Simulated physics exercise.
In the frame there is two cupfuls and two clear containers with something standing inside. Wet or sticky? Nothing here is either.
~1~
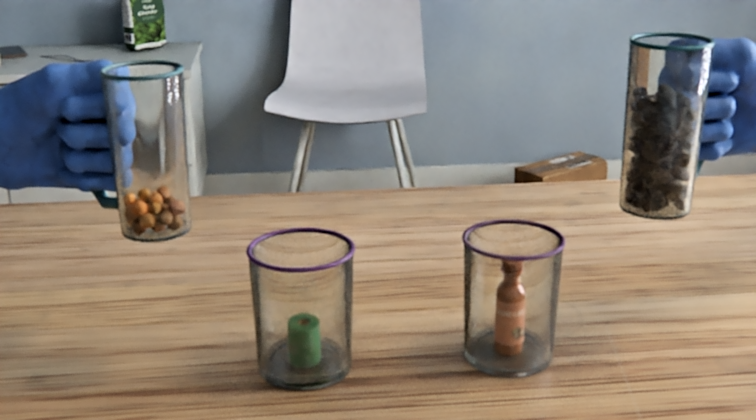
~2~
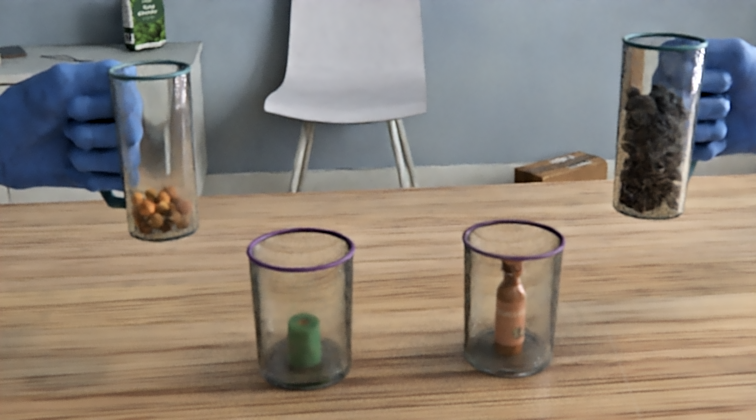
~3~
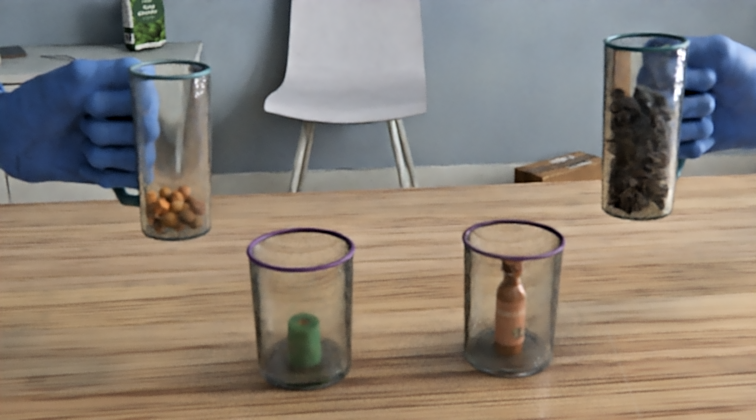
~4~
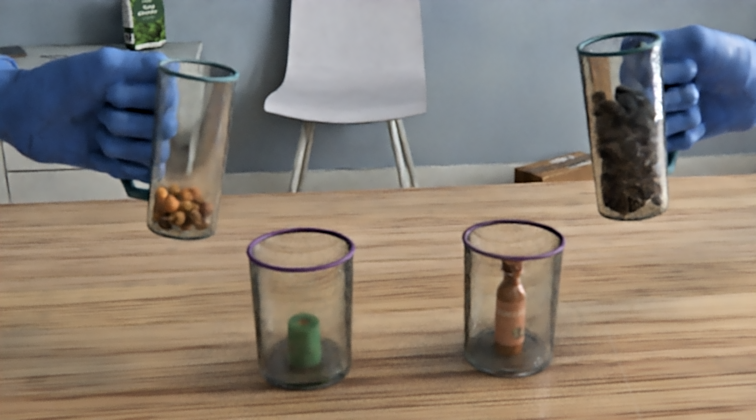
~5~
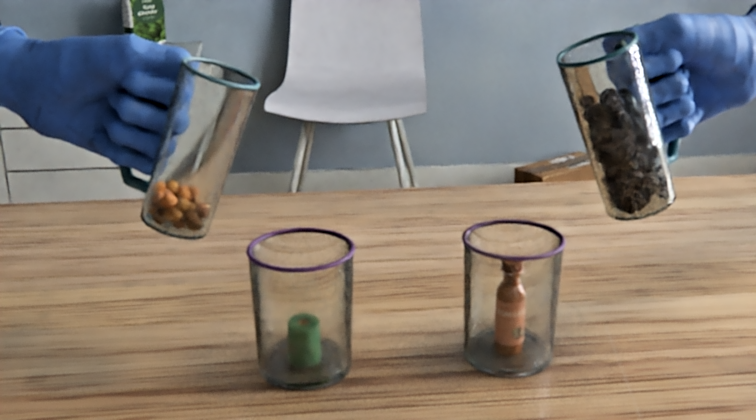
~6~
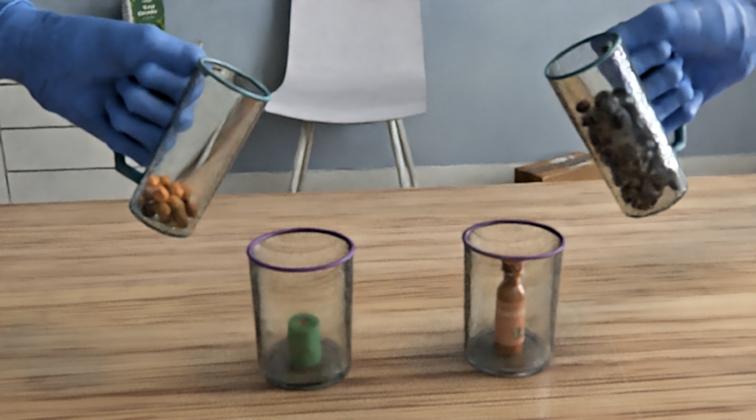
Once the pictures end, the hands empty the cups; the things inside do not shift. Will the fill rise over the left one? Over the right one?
Left thing pokes through, right thing pokes through.
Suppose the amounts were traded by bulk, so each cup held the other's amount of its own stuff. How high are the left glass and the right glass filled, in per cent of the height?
You'd get 55 % full on the left side and 20 % full on the right.
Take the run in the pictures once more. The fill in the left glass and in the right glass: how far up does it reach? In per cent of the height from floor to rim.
About 25 on the left and 65 on the right.
Then, 0.36 s on from there, left glass empty, all of its cupful still in the cup; right glass empty, all of its cupful still in the cup.
Then, 0.74 s on from there, left glass empty, all of its cupful still in the cup; right glass nearly empty, nearly all of its cupful still in the cup.
Then, 1.19 s on from there, left glass nearly empty, none of its cupful still in the cup; right glass half full, a stray few of its cupful still in the cup.
In the end, left glass a quarter full (surface near (304, 334)), nothing beside it; right glass two thirds full (surface near (511, 280)), a few pieces on the table; the left thing is still showing; the right thing is still showing.
